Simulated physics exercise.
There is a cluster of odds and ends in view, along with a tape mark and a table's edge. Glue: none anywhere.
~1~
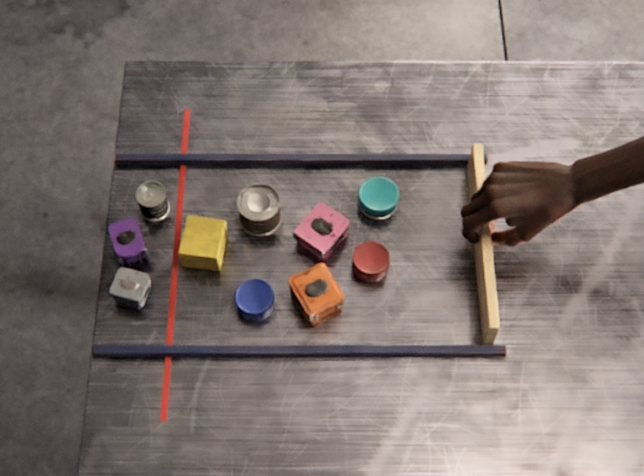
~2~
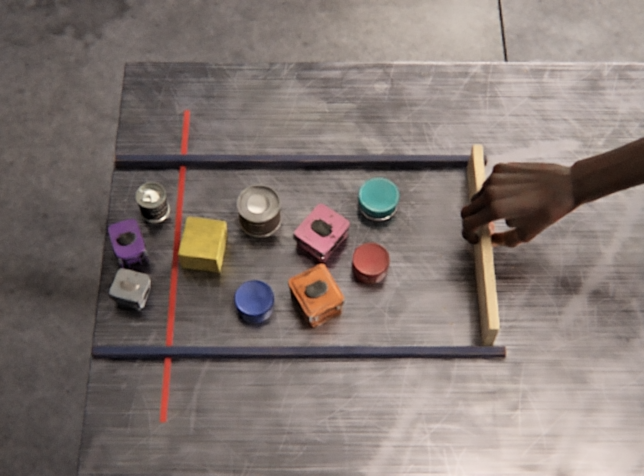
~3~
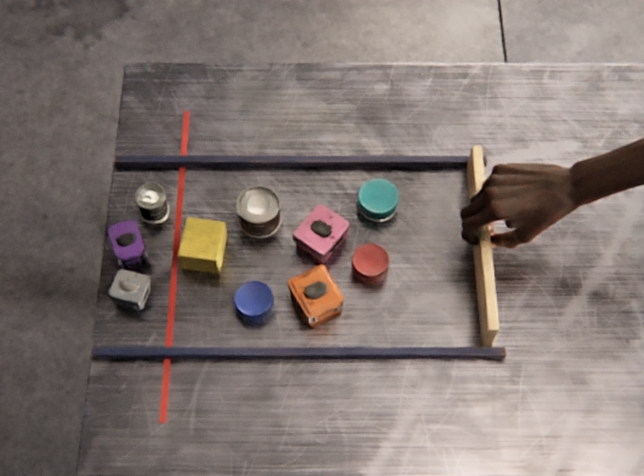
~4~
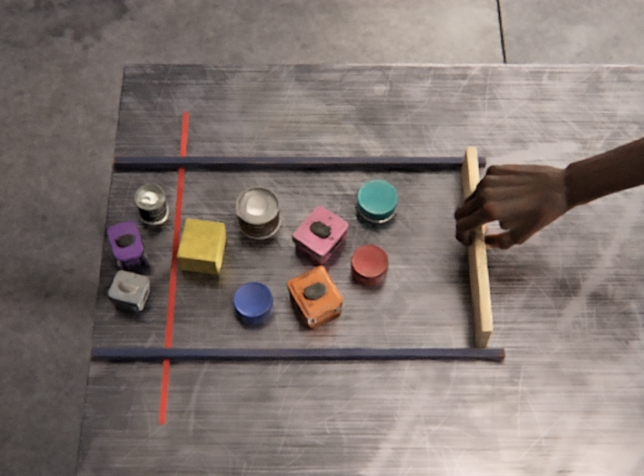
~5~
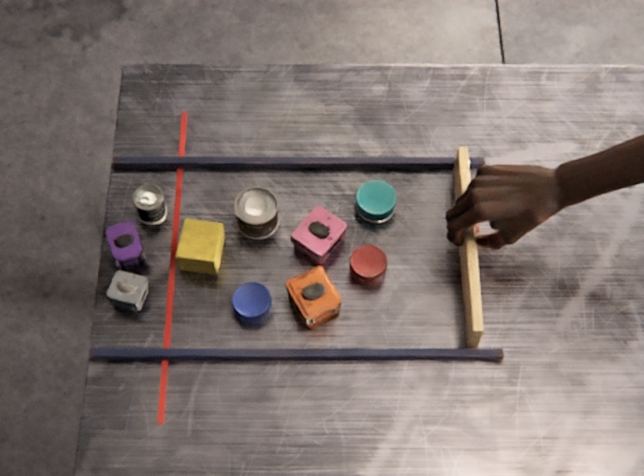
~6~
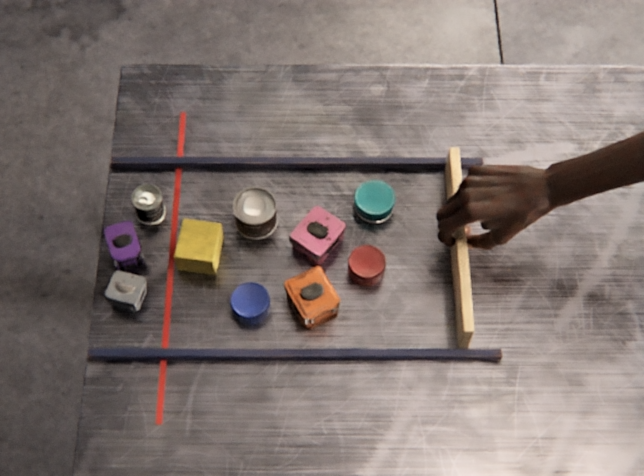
A hand holding a light wooden board at the right end of two dark rails stays nearly still at first, then slides the board slightly left between them. The colorful blocks and round tins scattered ahead of it, some beyond a red tape line, remain in place, with the board not touching them.
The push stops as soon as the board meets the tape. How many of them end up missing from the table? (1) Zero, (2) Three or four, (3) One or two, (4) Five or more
2.
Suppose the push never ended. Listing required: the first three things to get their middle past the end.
Order, earliest first: Purple case, black pot, grey case.
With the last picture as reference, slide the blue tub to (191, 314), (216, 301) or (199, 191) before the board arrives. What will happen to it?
Results in order - still up; still up; still up.
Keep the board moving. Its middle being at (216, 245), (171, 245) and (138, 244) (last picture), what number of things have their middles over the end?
0, 3 and 6.
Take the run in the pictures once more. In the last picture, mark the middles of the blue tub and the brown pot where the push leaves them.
In the last picture the blue tub sits at (101, 318) while the brown pot sits at (118, 202).
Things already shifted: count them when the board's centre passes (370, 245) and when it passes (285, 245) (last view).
I get 2 at the one place and 6 at the other.
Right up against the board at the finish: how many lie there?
My count gives 4.
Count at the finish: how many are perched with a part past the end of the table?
That'd be 3.
Soon after, none off yet; purple case at rest near (125, 246); grey case at rest near (127, 292); black pot at rest near (149, 205).
At rest, the number that fall off is three or four; fallen, black pot, grey case and purple case.
